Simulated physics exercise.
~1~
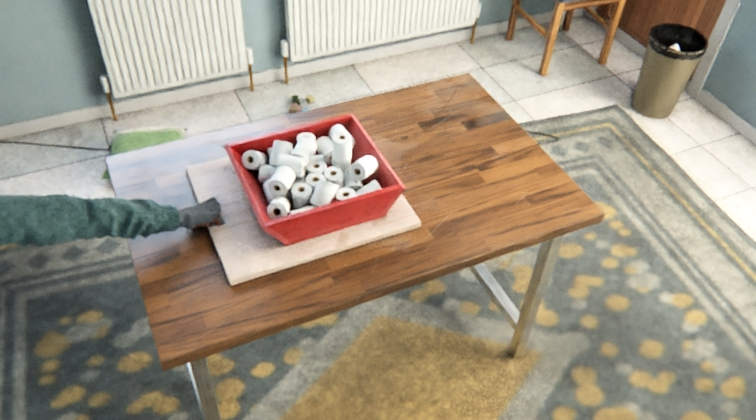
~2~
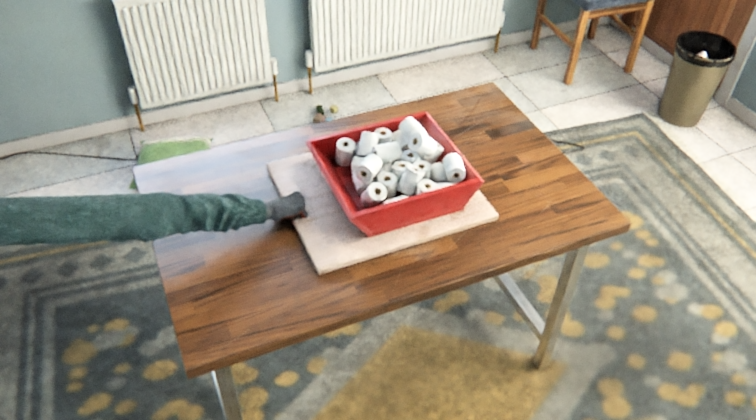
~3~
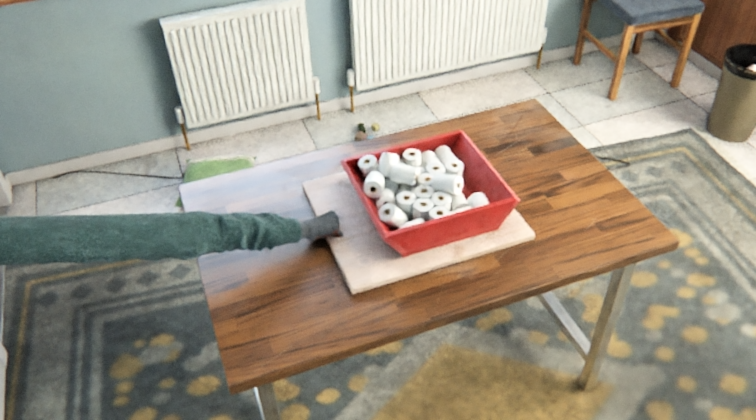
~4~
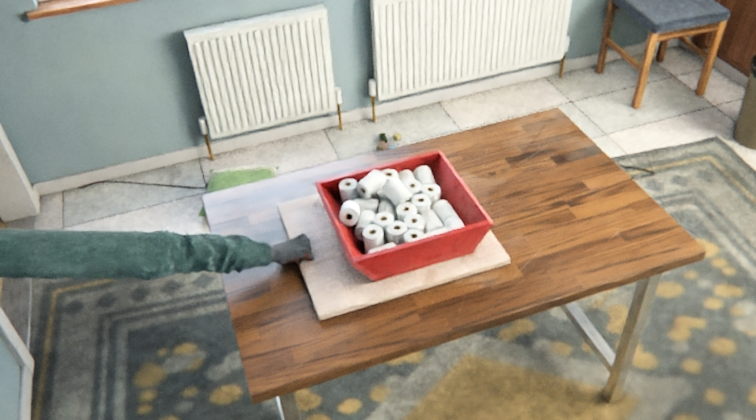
A red basket with sloping ends, heaped with white paper rolls, sits on a pale board on a brown wooden table, seen from above at an angle. Behind it are white radiators on a blue-grey wall, with a blue-seated wooden chair and a bin to the right and a patterned rug below. A green-sleeved arm with a dark grip reaches from the left to the board's edge. The board slides right across the tabletop carrying the basket, then shifts back left as the view pans slightly left. The rolls jostle, yet all remain inside the basket at the end.
